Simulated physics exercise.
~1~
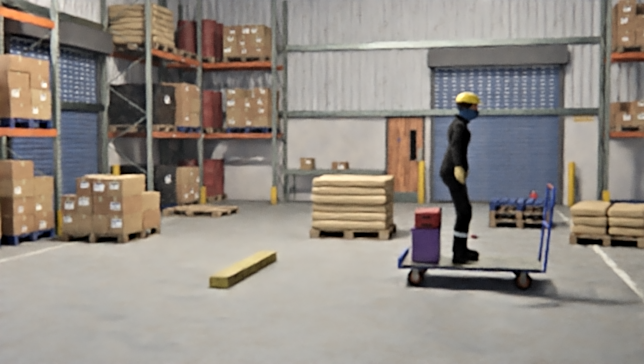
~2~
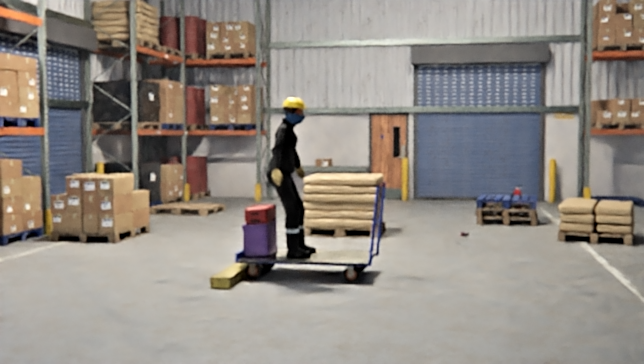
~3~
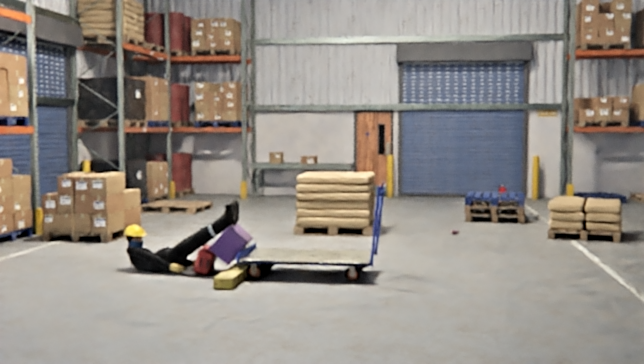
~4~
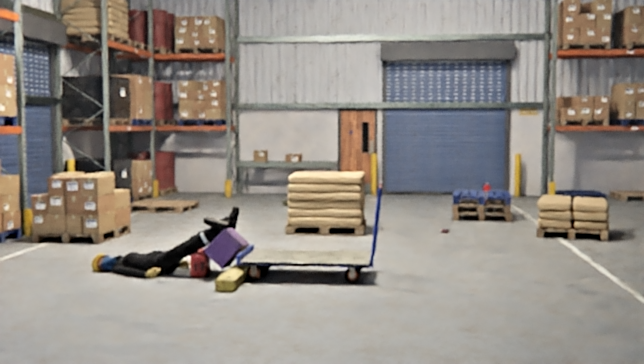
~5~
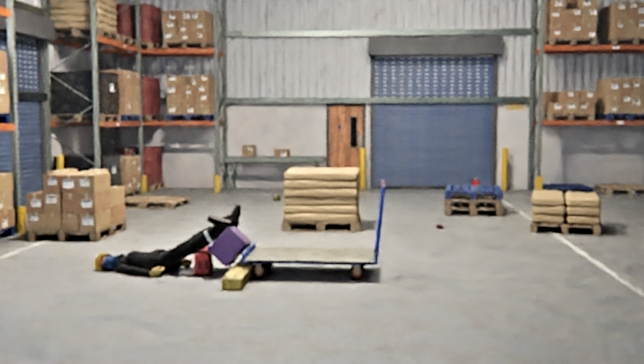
At first, a person in dark clothes and a yellow hard hat stands on a flat blue trolley in a warehouse, behind a red suitcase stacked beside a purple tote, as it rolls left toward a yellow beam on the floor. The trolley reaches the beam and stops short. The person and both pieces of luggage pitch forward over the front rim. The person lands stretched out on the floor with legs raised against the overturned purple tote, the red suitcase tipped beside it. The body then settles flat, and all three lie beyond the rim, leaving the deck empty.
